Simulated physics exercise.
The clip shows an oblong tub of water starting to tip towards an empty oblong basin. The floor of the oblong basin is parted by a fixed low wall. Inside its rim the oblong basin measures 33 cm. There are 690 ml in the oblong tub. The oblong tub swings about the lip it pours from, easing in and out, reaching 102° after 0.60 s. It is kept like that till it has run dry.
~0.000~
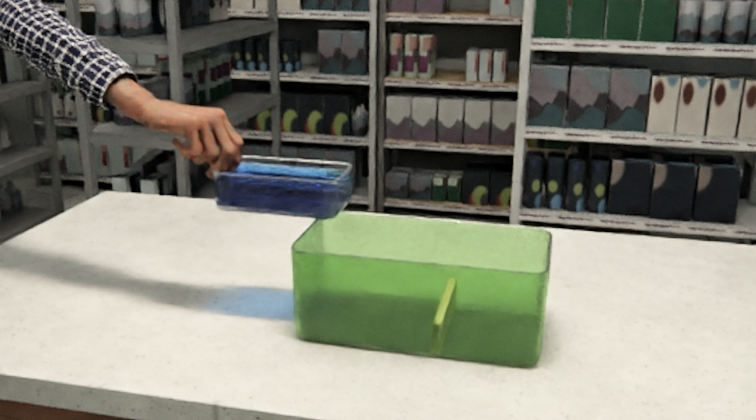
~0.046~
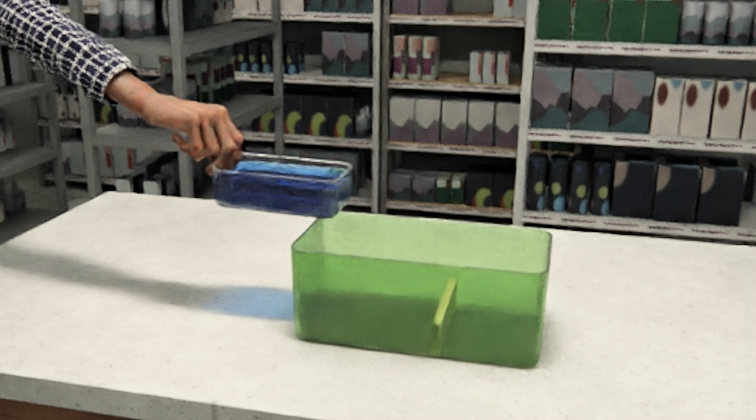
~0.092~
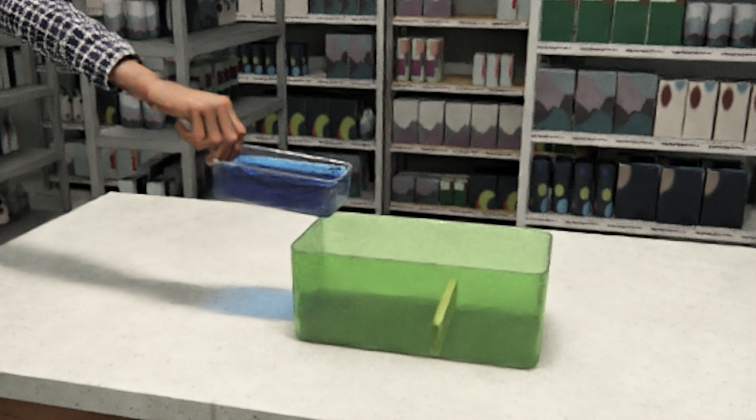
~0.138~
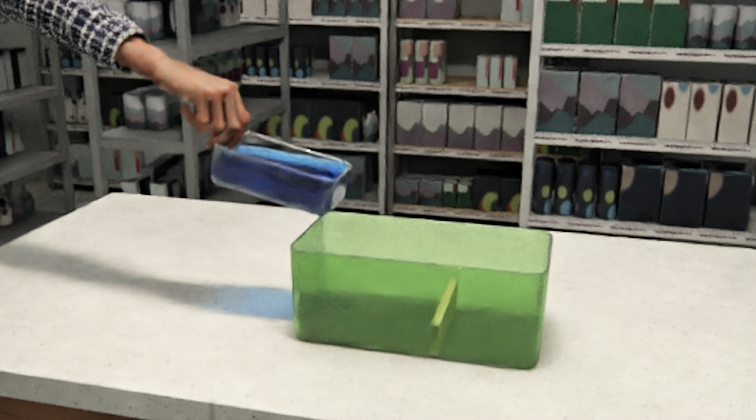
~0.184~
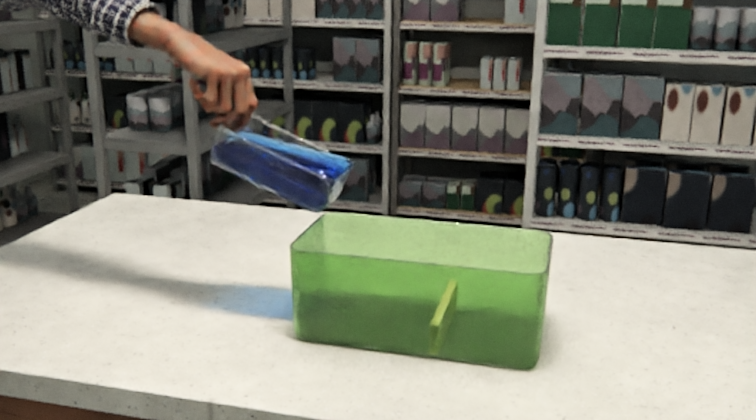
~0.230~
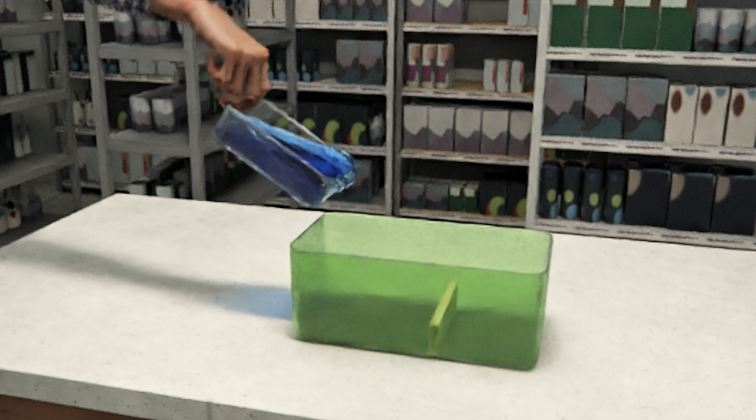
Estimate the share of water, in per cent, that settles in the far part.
The far part has some 36 per cent.
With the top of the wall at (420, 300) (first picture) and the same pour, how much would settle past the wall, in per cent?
Then about 60 per cent.
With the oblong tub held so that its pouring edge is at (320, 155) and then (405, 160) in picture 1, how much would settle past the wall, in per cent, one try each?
In turn about 20 and 70 per cent.
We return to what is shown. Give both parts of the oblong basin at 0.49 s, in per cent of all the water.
Left about 28, right about 0.
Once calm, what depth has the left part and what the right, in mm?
Left about 14 mm, right about 12 mm.
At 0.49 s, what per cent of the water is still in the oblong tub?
Some 14 per cent.
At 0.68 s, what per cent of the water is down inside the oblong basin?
Near 92 in a hundred.
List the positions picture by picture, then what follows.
In the first frame, it leans 0°; its right rim is at (345, 174); the water meets the walls at (228, 169) and (345, 178); the oblong basin's rim runs from (308, 230) to (550, 252); the wall's top is at (445, 301).
In the second frame, it leans 1°; its right rim is at (344, 174); the water meets the walls at (228, 167) and (344, 177).
In the third frame, it leans 6°; its right rim is at (344, 174); the water meets the walls at (228, 161) and (344, 173).
In the fourth frame, it leans 13°; its right rim is at (344, 174); the water meets the walls at (228, 152) and (345, 170); 1 per cent is over the edge.
In the fifth frame, it leans 22°; its right rim is at (343, 174); the water meets the walls at (229, 137) and (336, 164); 4 per cent is over the edge.
In the sixth frame, it leans 33°; its right rim is at (343, 174); the water meets the walls at (231, 119) and (326, 154); 9 per cent is over the edge.
By 0.49 s the tilt is 94° and 14 per cent is still to pour, 29 is left of the wall and 0 right of it.
By 0.68 s the tilt is 102° and 2 per cent is still to pour, 46 is left of the wall and 46 right of it.
By 0.88 s the tilt is 102° and 0 per cent is still to pour, 57 is left of the wall and 36 right of it.
By 1.10 s the tilt is 102° and 0 per cent is still to pour, 61 is left of the wall and 36 right of it.
At rest 61 per cent lies left of the wall, 36 right of it and 3 outside.
